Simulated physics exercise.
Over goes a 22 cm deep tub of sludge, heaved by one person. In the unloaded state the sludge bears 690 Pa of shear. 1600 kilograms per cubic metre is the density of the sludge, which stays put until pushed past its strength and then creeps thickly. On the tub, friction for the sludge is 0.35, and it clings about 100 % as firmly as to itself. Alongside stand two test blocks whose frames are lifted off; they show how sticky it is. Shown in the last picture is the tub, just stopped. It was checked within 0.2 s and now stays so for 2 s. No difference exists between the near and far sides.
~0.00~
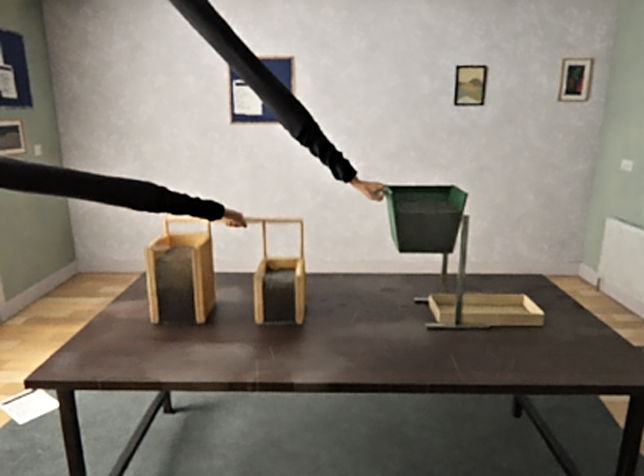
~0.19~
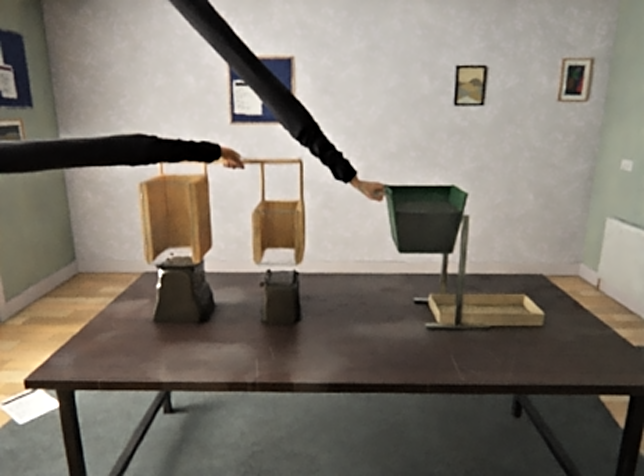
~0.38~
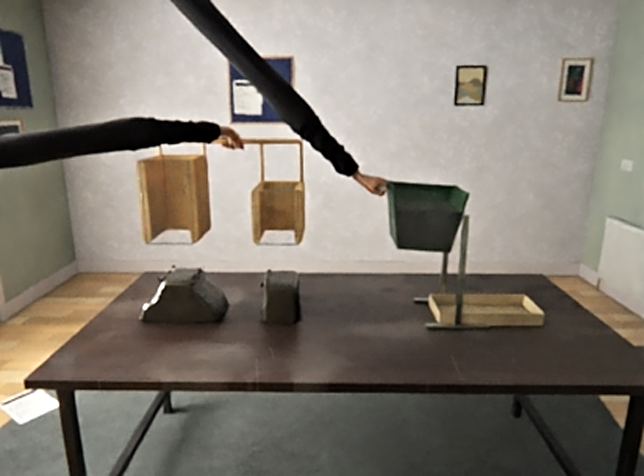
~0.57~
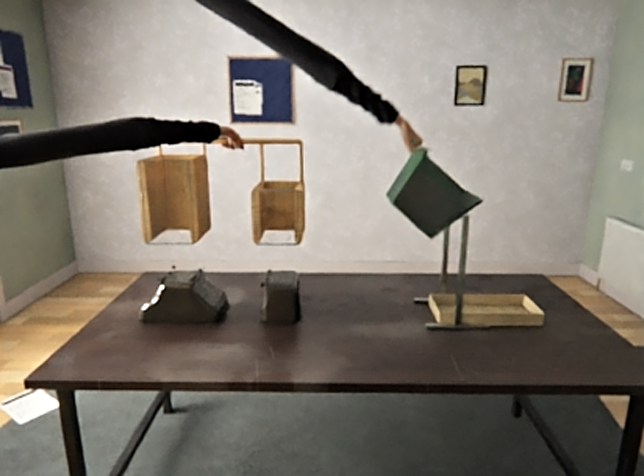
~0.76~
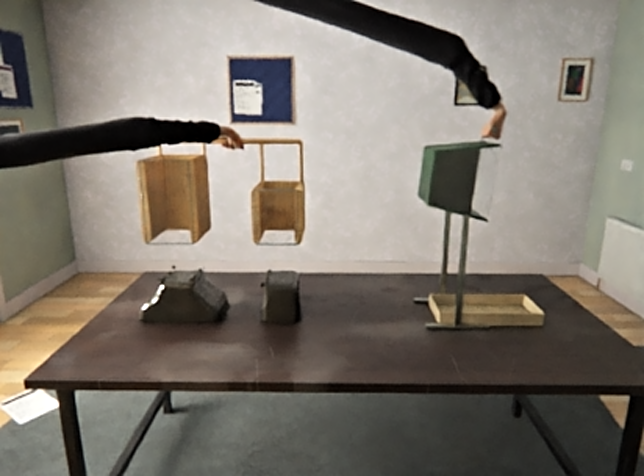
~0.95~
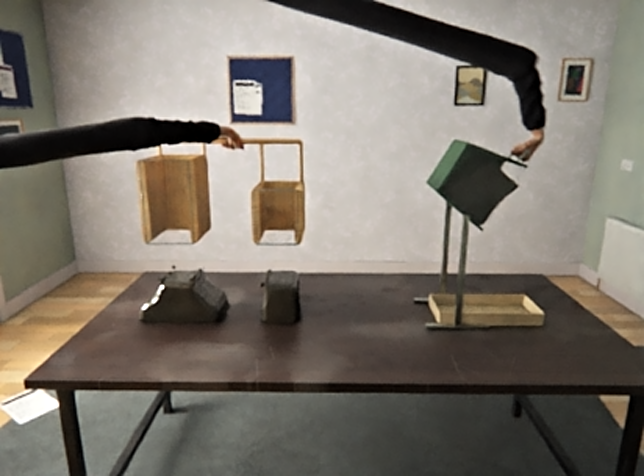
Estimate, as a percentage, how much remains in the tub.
Roughly 0 per cent remains.
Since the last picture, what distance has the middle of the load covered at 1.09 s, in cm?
Roughly 17 cm.
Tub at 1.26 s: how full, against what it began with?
About 0 %.
After 1.09 s, the tub is at 120 degrees and holds 20 %.
After 1.26 s, the tub is at 120 degrees and holds 0 %.
After 1.43 s, the tub is at 120 degrees and holds 0 %.
After 1.60 s, the tub is at 120 degrees and holds 0 %.
After 2.95 s, the tub is at 120 degrees and holds 0 %.
